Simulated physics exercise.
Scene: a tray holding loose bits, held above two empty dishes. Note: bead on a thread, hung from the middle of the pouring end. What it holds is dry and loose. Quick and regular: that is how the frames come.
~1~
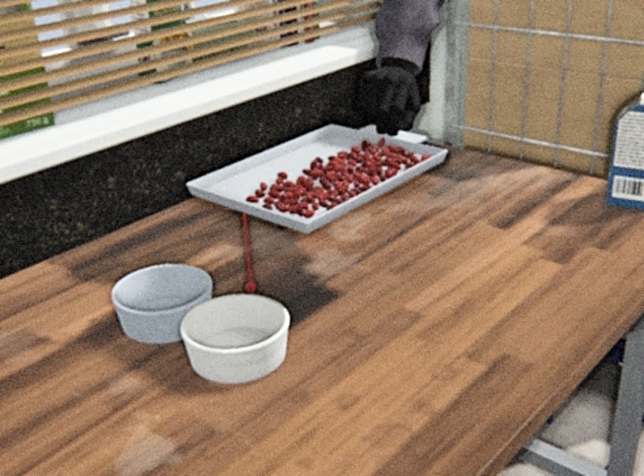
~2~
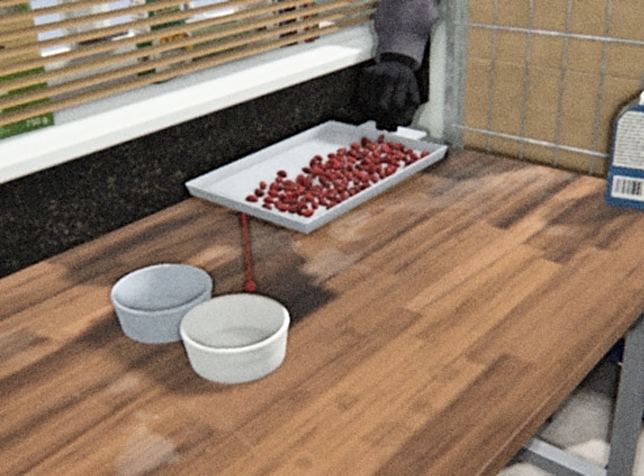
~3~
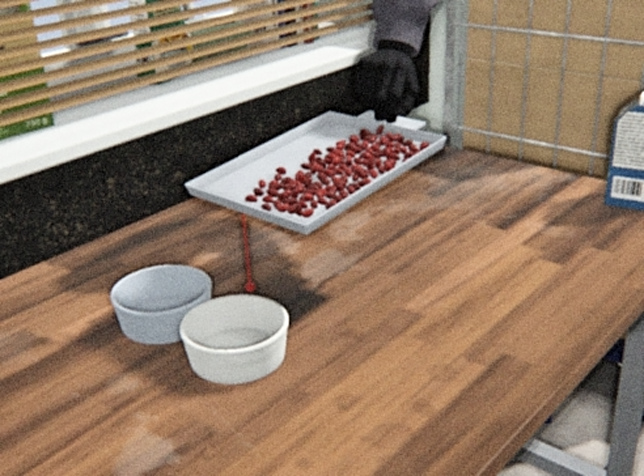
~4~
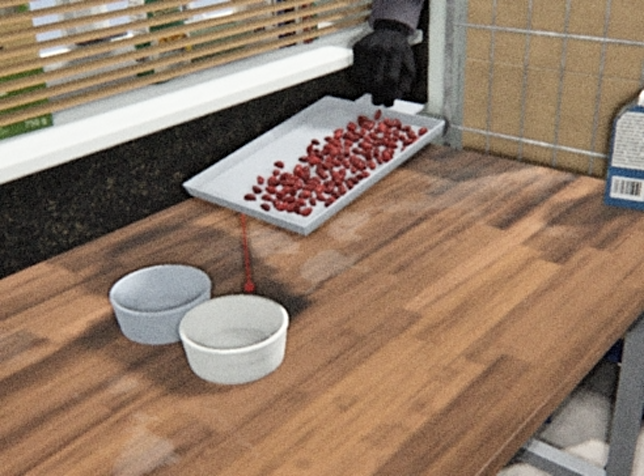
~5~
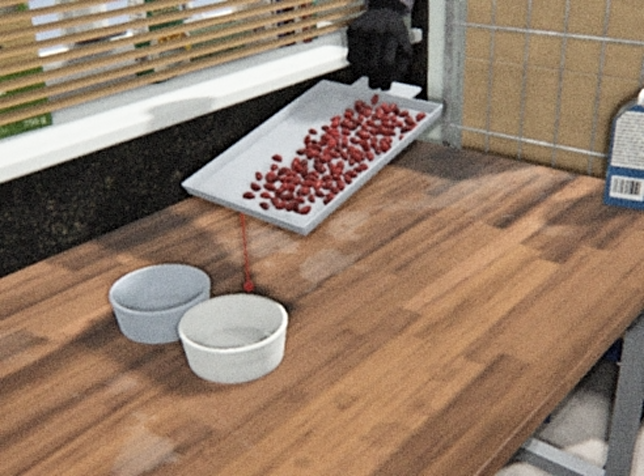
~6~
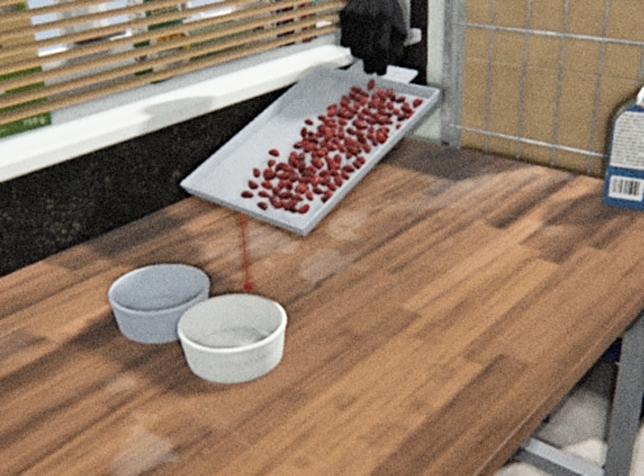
At the start, a gloved hand is at the far end of a pale tray of red beans, held nearly level above two empty dishes on a wooden counter. The hand then raises that end steadily, tilting the tray more steeply toward the dishes, while the beans stay bunched on it and the dishes remain still.
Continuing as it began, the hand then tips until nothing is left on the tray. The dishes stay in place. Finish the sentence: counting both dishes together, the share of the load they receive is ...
The share is greater than half.
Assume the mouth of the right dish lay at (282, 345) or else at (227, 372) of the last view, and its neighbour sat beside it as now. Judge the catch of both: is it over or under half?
Taking them in turn, it's beyond half and then short of half.
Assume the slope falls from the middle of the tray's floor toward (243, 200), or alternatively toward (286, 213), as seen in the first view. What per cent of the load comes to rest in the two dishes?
The first try gives close to 90 percent; the next gives 50 percent.
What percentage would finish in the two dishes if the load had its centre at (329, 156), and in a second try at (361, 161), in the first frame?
You'd get about 70 per cent first and about 60 per cent second.
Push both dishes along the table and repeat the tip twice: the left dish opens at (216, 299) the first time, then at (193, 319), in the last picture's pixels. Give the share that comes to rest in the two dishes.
70 % and 80 %.
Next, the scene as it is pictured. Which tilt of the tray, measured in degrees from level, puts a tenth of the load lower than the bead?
Roughly 100 degrees of turn.
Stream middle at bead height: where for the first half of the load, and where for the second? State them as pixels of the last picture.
First near (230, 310), later near (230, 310).
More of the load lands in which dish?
More finishes in the dish at right.
Soon, tray tipped steeply; nearly all on the tray; a stray few in the air.
A while on, tray tipped right over; most on the tray; a small part in the right dish; a stray few in the left dish; a small part outside both; a small part in the air.
Towards the end, tray tipped past a quarter turn; about half in the right dish; a small part in the left dish; about a quarter outside both.
Finally, tray tipped past a quarter turn; about half in the right dish; a small part in the left dish; about a quarter outside both.
